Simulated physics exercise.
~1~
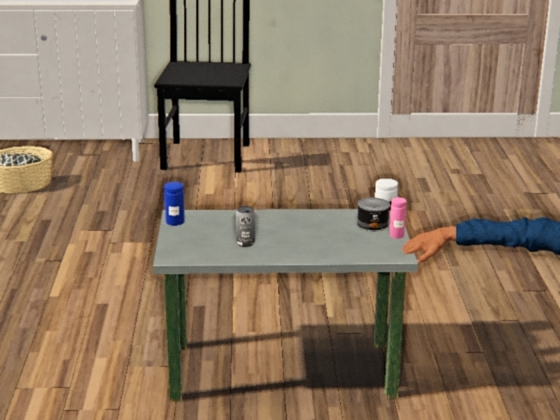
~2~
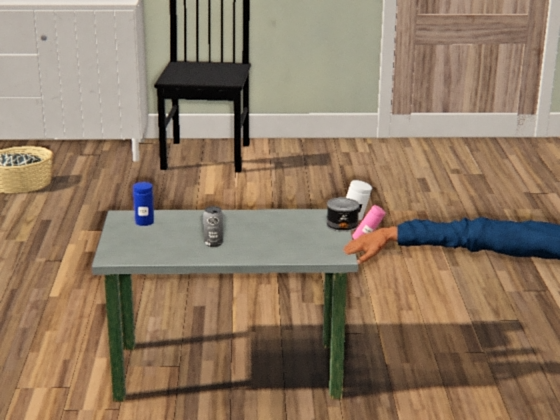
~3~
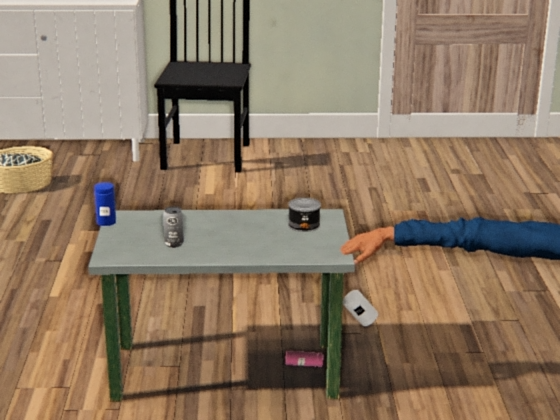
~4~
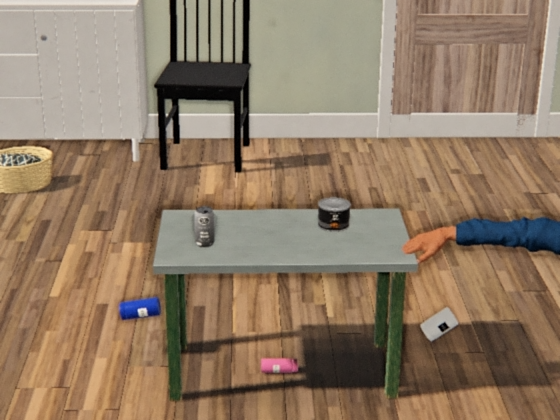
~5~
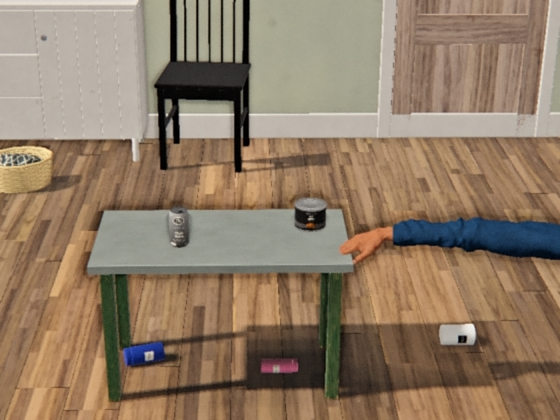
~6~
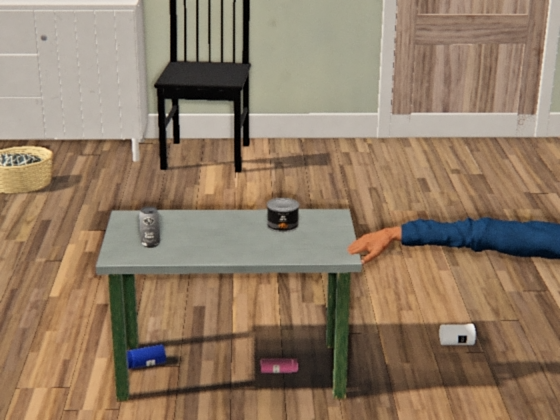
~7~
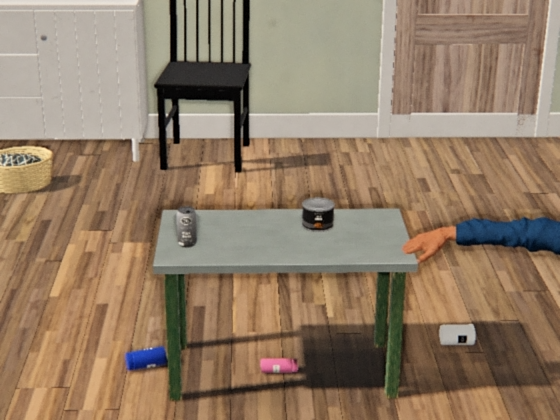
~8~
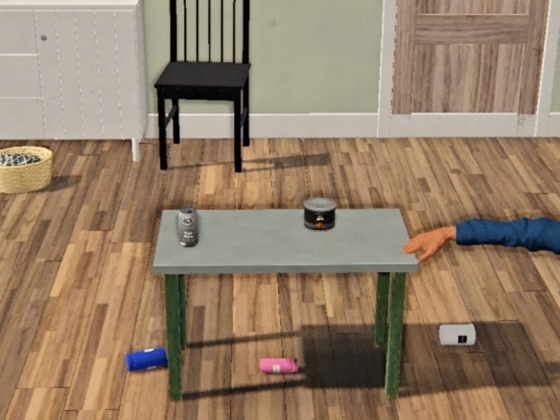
A hand jerks the table left and right, toppling three containers to the floor while two stay upright.
